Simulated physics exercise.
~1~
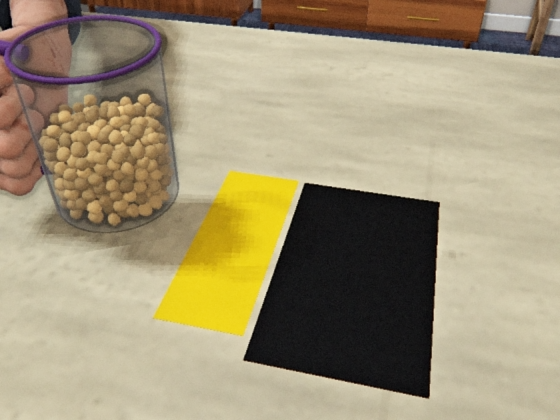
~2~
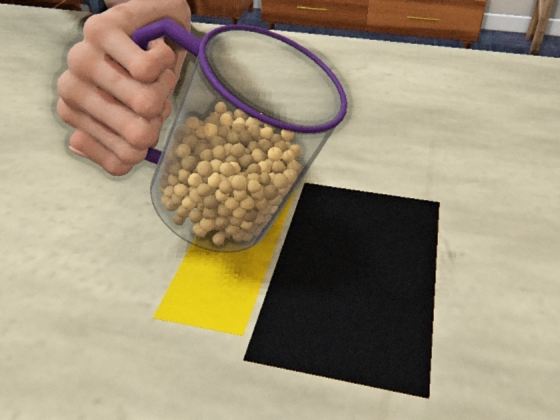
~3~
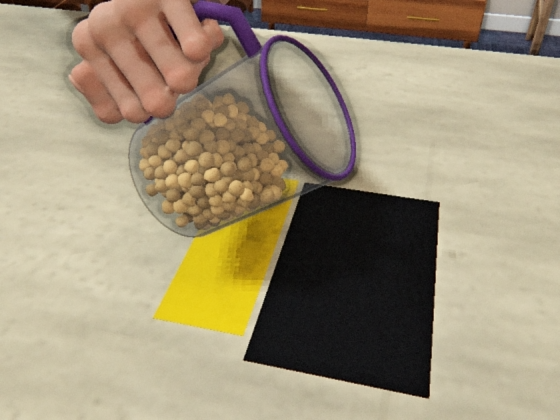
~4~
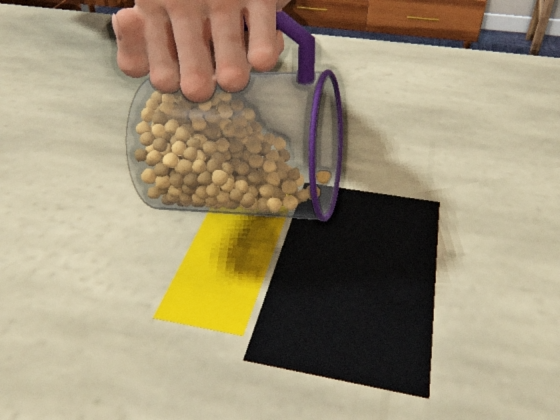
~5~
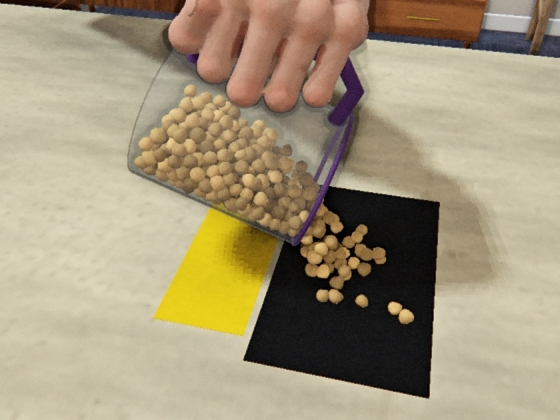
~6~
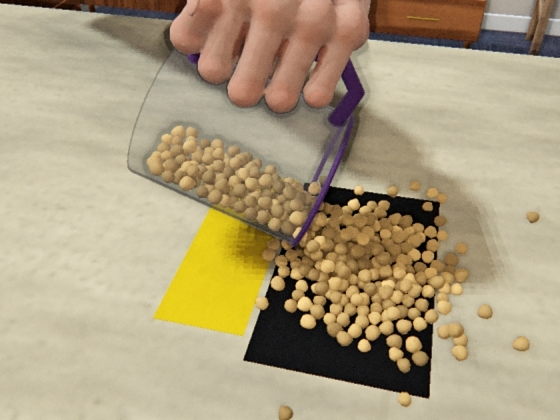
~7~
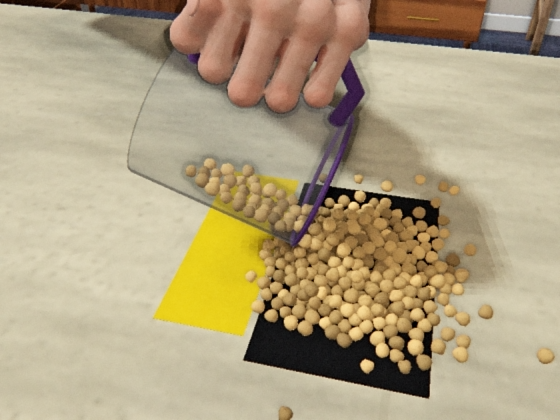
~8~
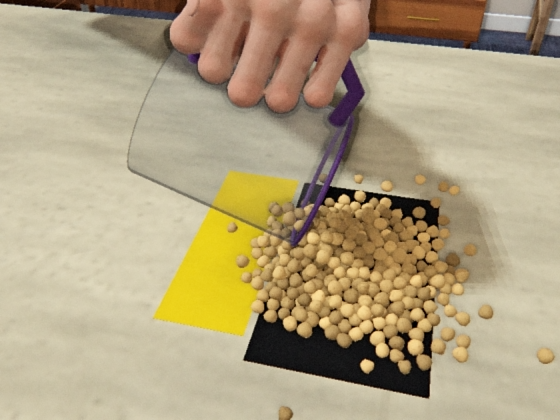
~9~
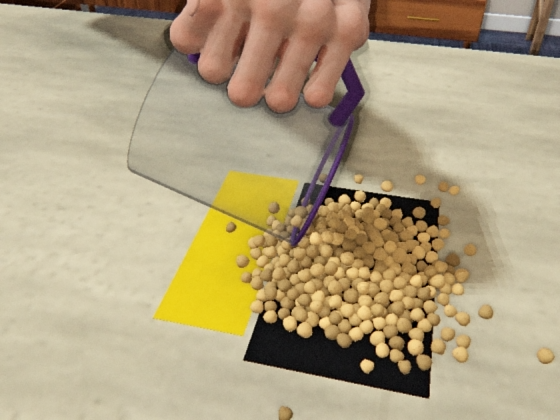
The clip opens on a clear cup with a purple rim and handle, filled with dried chickpeas and held upright by a hand at the left of a pale table, near a yellow mat and a larger black one. The hand carries the cup rightward over the yellow mat, tilting it until it lies on its side. As the mouth tips downward, chickpeas spill onto the black mat. The stream swells into a spreading heap, and some roll onto the bare table. The cup empties and stays tilted, with most chickpeas piled on the black mat and a few on the yellow.
